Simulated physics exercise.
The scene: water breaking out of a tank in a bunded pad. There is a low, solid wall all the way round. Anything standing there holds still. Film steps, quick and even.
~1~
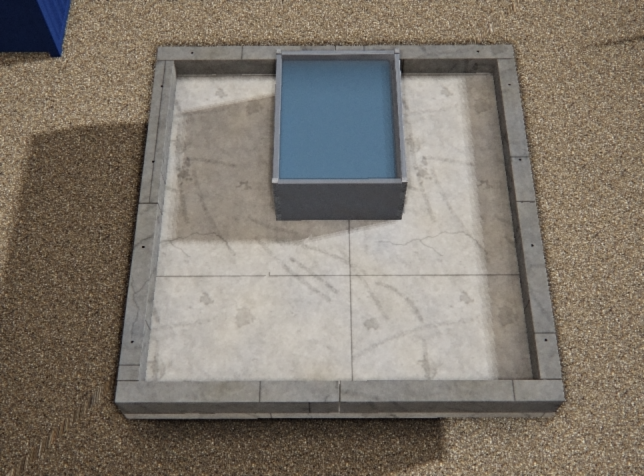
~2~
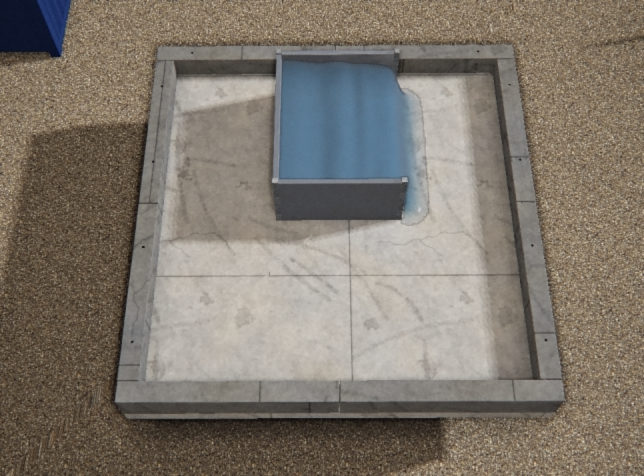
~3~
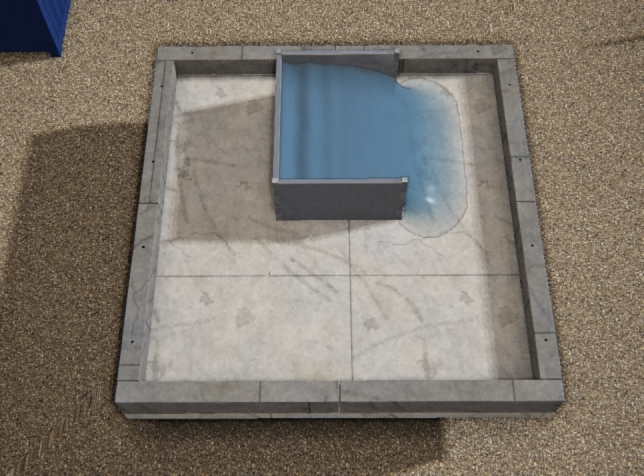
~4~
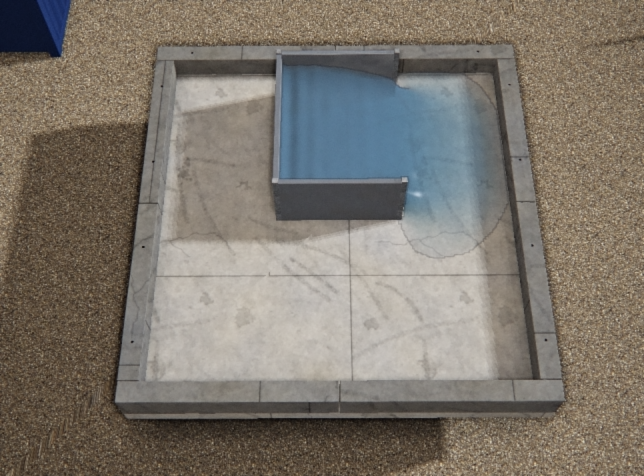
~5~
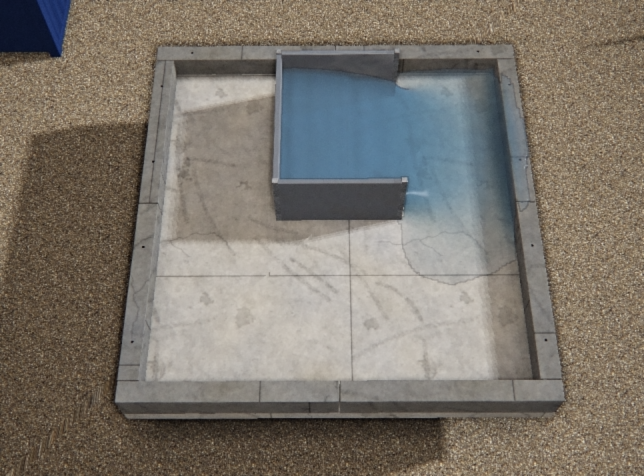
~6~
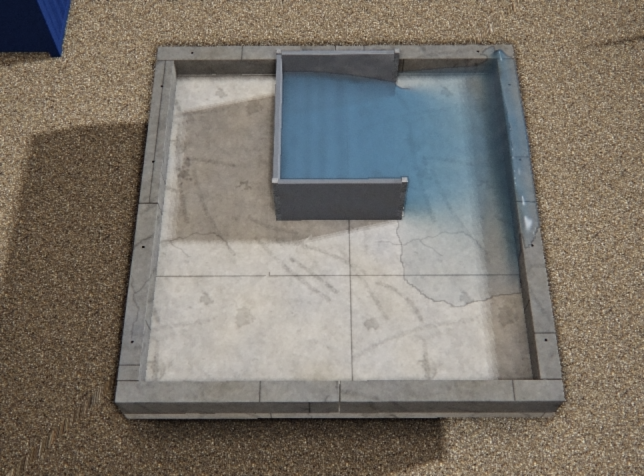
Blue water poured out of the open right side of a tank inside a low-walled square pad, spread across the pale floor to the right-hand wall, then ran along it toward the viewer.
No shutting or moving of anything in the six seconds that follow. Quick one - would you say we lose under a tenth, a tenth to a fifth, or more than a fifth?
We lose a tenth to a fifth.
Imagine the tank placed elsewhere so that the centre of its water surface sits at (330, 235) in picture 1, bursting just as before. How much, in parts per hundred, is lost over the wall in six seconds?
Roughly 12 %.
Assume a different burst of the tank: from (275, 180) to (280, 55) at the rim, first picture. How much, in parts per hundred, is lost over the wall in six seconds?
Estimate: 14 %.
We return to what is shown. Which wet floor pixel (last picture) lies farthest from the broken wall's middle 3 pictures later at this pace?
I'd say at around (521, 356).
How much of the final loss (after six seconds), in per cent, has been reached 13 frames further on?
95 per cent.
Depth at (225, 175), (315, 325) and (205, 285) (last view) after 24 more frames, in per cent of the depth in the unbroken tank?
About 2, 10, 4 %.
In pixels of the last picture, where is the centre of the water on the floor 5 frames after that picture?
At about (411, 159).
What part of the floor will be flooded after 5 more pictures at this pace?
Some 30 per cent.
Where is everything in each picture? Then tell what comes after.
In the first frame, the water tank at (339, 118) is whole and still.
In the second frame, water pours out at (395, 140) and has run to a hidden place.
In the third frame, water pours out at (394, 143) and has run to (424, 84).
In the fourth frame, water pours out at (394, 145) and has run to (459, 77).
In the fifth frame, water pours out at (394, 145) and has run to (513, 251).
In the sixth frame, water pours out at (394, 145) and has run to (517, 283).
A moment on, water covers 25 % of the floor; the low wall has let 2 % over.
Next, water covers 30 % of the floor; the low wall has let 8 % over.
Then, water covers 45 % of the floor; the low wall has let 15 % over.
Later, water covers 70 % of the floor; the low wall has let 16 % over.
In the end, water covers 80 % of the floor; the low wall has let 16 % over.
